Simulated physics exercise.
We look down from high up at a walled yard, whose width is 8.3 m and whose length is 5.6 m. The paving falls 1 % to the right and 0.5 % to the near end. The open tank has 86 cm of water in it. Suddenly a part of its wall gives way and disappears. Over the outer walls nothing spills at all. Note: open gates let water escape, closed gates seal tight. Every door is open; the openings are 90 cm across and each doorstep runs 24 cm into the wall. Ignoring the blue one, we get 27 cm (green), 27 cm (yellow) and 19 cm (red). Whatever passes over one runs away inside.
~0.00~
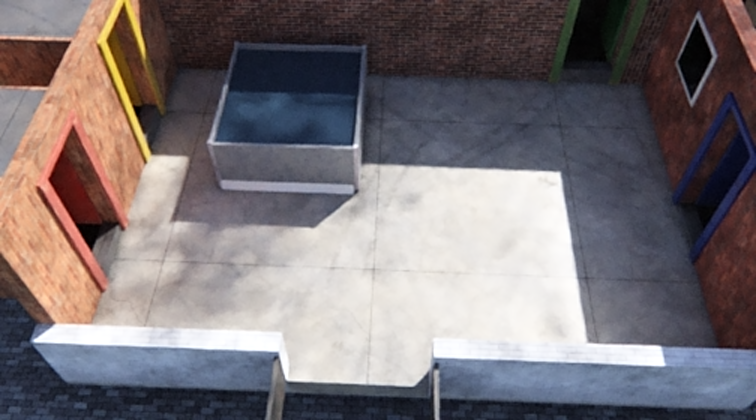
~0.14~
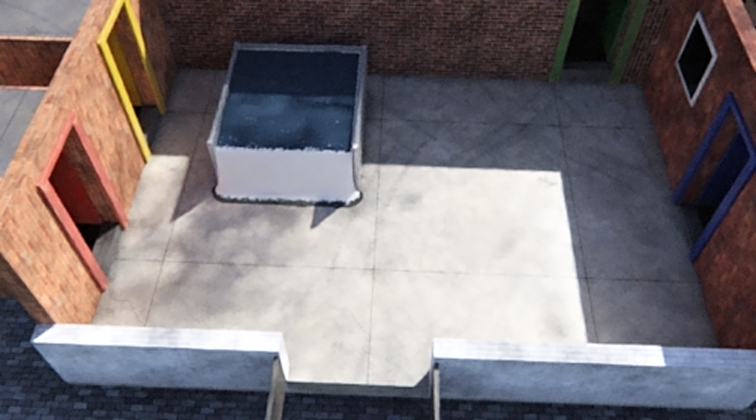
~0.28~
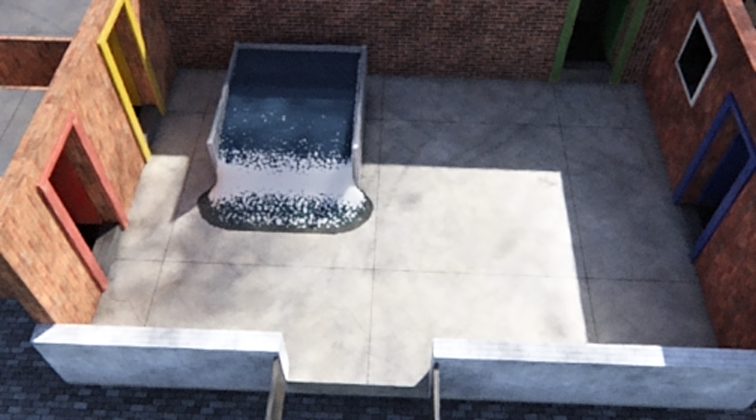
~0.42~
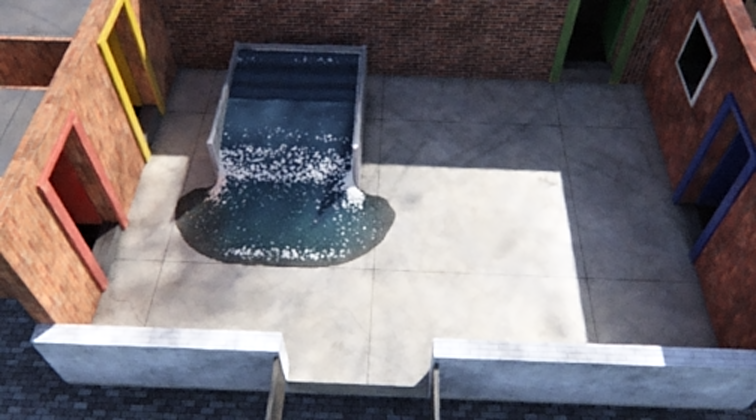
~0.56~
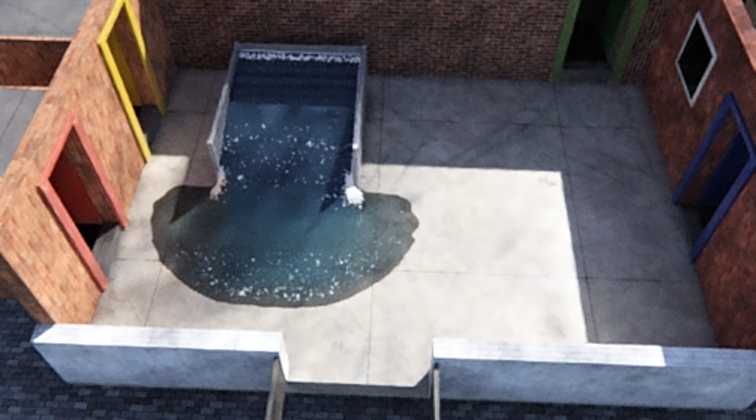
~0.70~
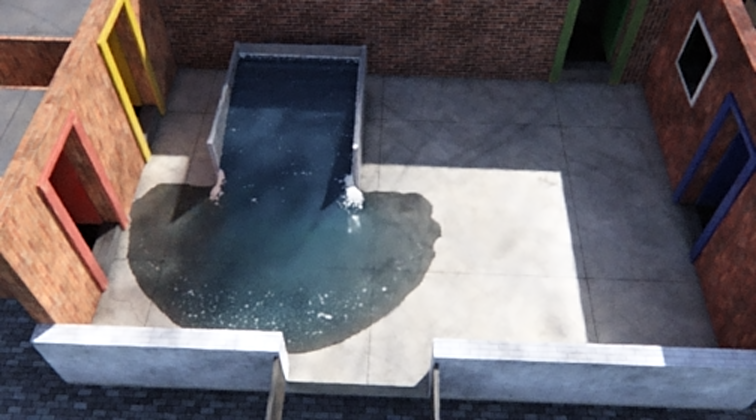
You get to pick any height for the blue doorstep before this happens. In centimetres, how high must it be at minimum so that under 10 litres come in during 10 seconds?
At least 7 cm or so.
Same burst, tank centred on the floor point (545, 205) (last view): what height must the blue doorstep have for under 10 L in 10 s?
At least roughly 12.5 cm high.
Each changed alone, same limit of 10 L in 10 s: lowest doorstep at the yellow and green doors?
Roughly 11.0 cm for the yellow door and roughly 9.0 cm for the green door.
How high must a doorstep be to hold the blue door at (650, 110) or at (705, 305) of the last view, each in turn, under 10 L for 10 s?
In turn: About 9.5 cm, about 14.0 cm.
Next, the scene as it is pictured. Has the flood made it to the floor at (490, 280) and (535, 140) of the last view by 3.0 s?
First soaked, then untouched.
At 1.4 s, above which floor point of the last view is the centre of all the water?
The water's centre is at about (284, 200).
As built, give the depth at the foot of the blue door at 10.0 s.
Lab note: Depth approx. 7.5 cm.
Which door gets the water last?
Last: Green.
After 1.4 s water covers 35 % of the floor, deepest (48 cm) near (249, 361); it has not reached the blue door.
After 3.0 s water covers 40 % of the floor, deepest (36 cm) near (249, 361); it has not reached the blue door.
After 10.0 s water covers 90 % of the floor, deepest (14 cm) near (657, 136); 8 cm at the blue door, 4 litres in over its 8 cm doorstep.
At the blue door as built, the water arrived by 4.0 s and peaked near 10 cm at 6.6 s.
Run again over the same 10 s with other heights there, 16 litres in over 6 cm, 4 litres over 8 cm. The limit of 10 litres is kept from about 7 cm up.
